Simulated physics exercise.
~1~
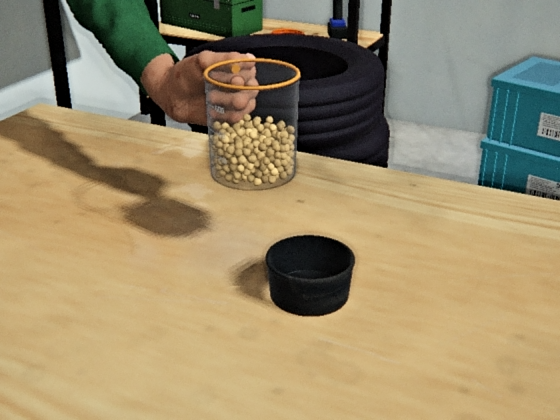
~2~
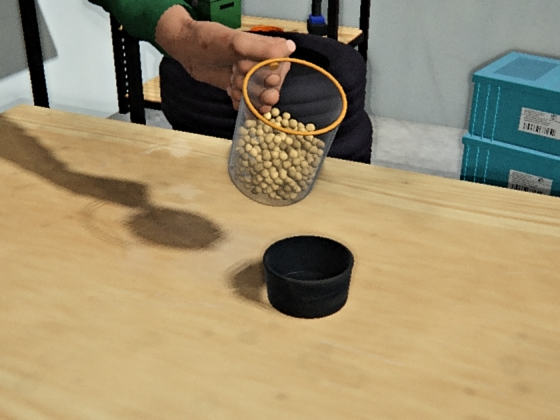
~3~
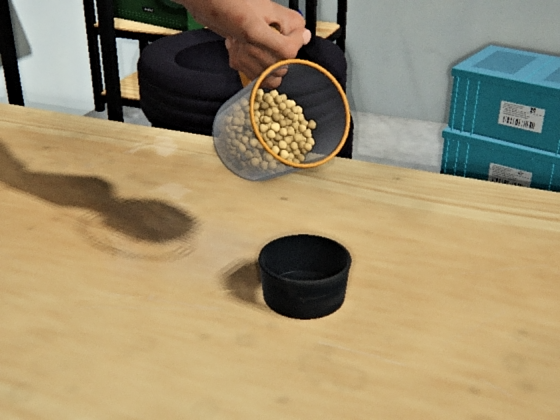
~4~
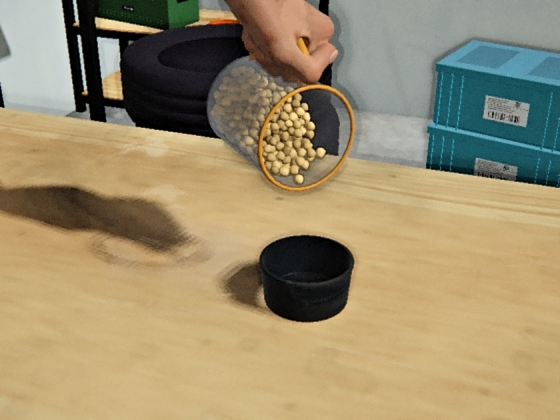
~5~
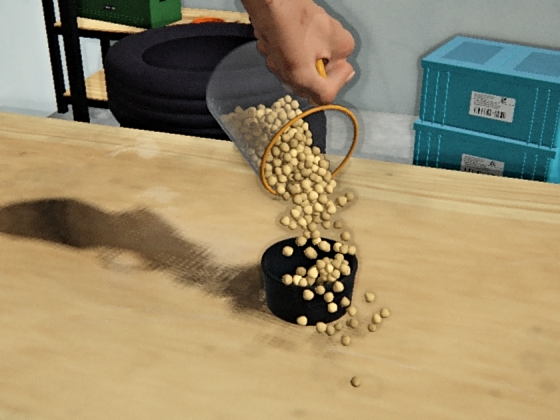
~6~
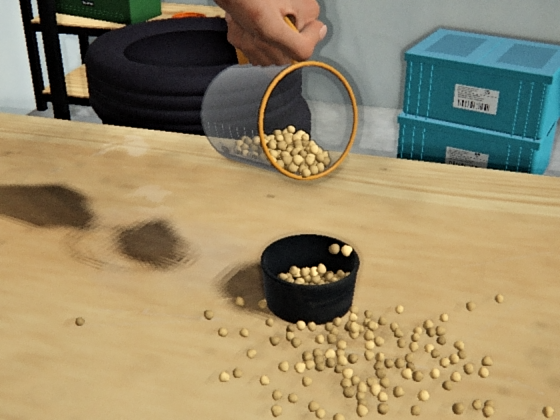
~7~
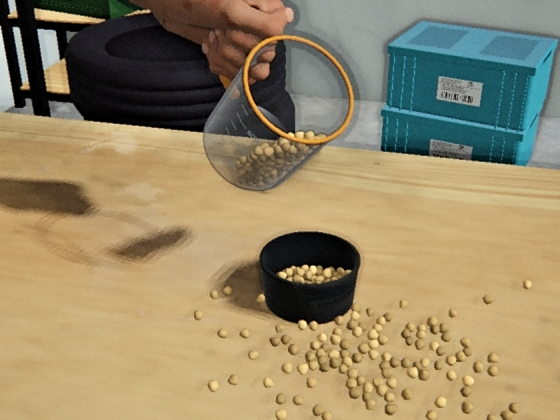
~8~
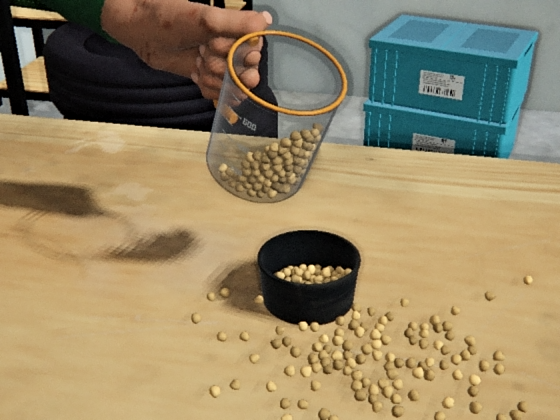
We see a hand tilt a clear, orange-rimmed jug of chickpeas over a small black dish on a wooden table, pouring some in while many spill and scatter across the tabletop. The hand then turns the jug back towards upright, with chickpeas left in both jug and dish.
